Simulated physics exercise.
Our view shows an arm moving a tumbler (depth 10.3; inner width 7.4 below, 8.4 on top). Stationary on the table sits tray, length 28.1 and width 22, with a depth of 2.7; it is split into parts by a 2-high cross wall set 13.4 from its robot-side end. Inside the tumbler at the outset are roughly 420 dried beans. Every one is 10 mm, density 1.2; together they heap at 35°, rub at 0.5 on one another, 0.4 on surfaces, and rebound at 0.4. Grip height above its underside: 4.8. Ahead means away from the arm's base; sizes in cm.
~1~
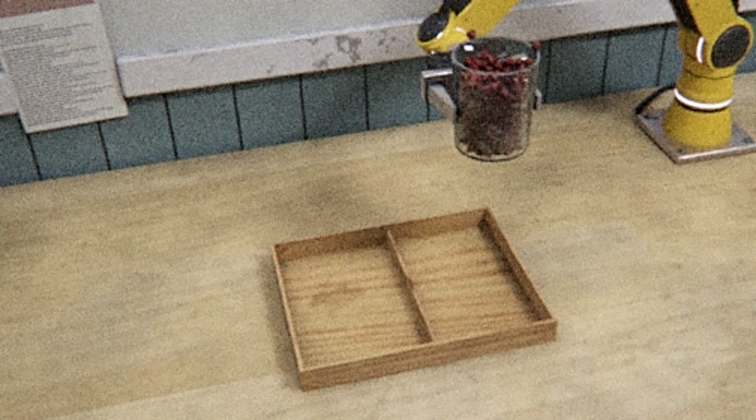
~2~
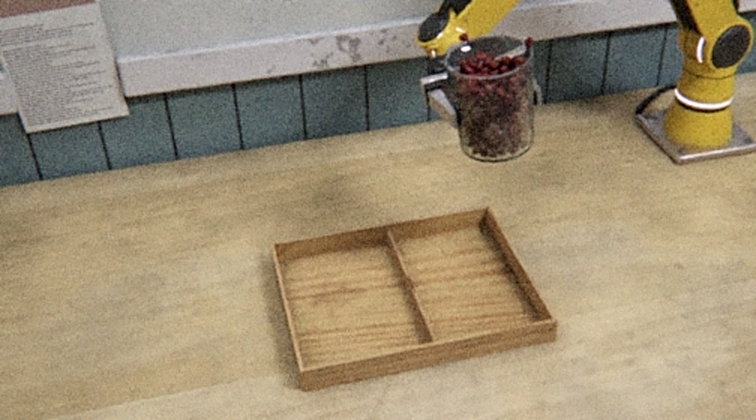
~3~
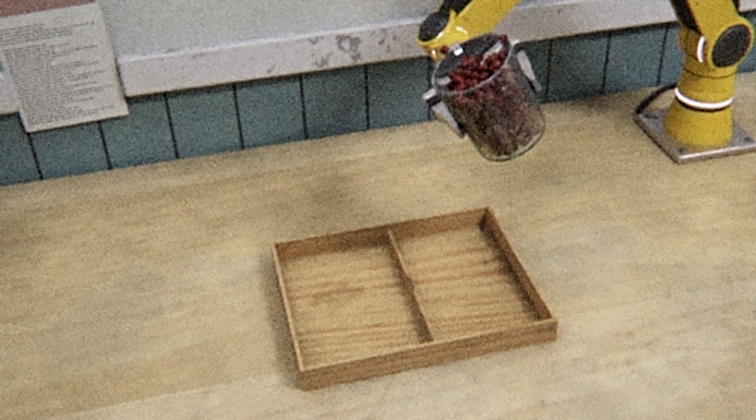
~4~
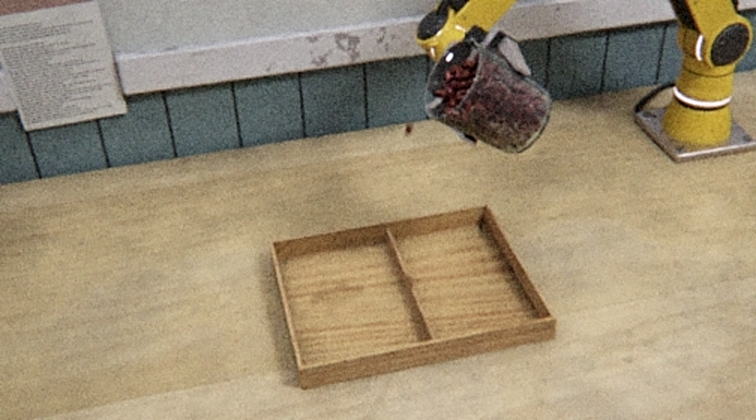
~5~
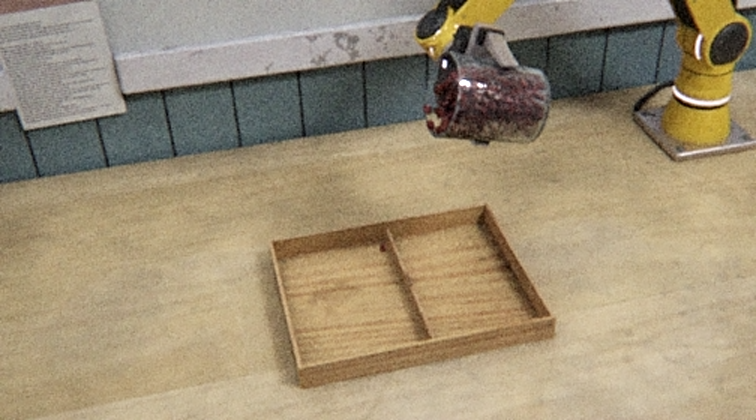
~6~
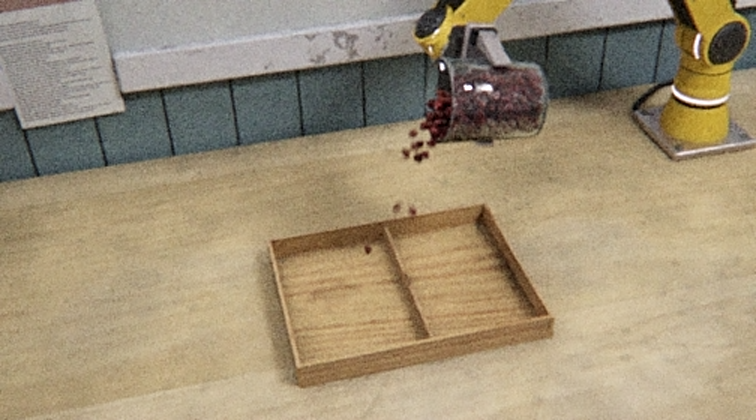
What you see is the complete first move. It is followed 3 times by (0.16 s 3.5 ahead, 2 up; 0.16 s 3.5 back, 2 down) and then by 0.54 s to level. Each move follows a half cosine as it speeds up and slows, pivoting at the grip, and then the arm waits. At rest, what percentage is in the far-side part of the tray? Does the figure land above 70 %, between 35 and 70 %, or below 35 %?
The figure lands between 35 and 70 %.
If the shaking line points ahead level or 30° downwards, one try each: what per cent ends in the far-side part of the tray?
First try some 40 %, second try some 25 %.
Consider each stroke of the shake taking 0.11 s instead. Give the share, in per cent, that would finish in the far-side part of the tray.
Roughly 75 in a hundred.
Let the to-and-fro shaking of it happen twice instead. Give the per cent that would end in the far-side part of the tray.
Then roughly 40 percent.
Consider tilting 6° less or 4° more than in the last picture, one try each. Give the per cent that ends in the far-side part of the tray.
About 35 per cent for the first try and 60 per cent for the second.
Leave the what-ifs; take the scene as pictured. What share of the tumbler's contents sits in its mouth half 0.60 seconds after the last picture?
My estimate is near 60 per cent.
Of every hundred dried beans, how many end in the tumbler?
My estimate would be some 35 percent.
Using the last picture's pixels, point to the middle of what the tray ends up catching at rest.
It sits close to (372, 295).
Then, 0.60 s later, tilted 81° forward, highest piece 26 above the table; 250 in the tumbler, 100 in the far-side part, 19 in the robot-side part, 3 on the table or floor, 52 in flight or on a rim.
Then, 1.20 s later, tilted 48° forward, highest piece 27 above the table; 208 in the far-side part, 158 in the tumbler, 54 in the robot-side part, 4 on the table or floor.
Then, 1.70 s later, level, highest piece 26 above the table; 208 in the far-side part, 158 in the tumbler, 54 in the robot-side part, 4 on the table or floor.
Then, 2.75 s later, level, highest piece 26 above the table; 208 in the far-side part, 158 in the tumbler, 54 in the robot-side part, 4 on the table or floor.
At rest, 208 in the far-side part, 158 in the tumbler, 54 in the robot-side part, 4 on the table or floor. That is 49 % in the far-side part of the tray.
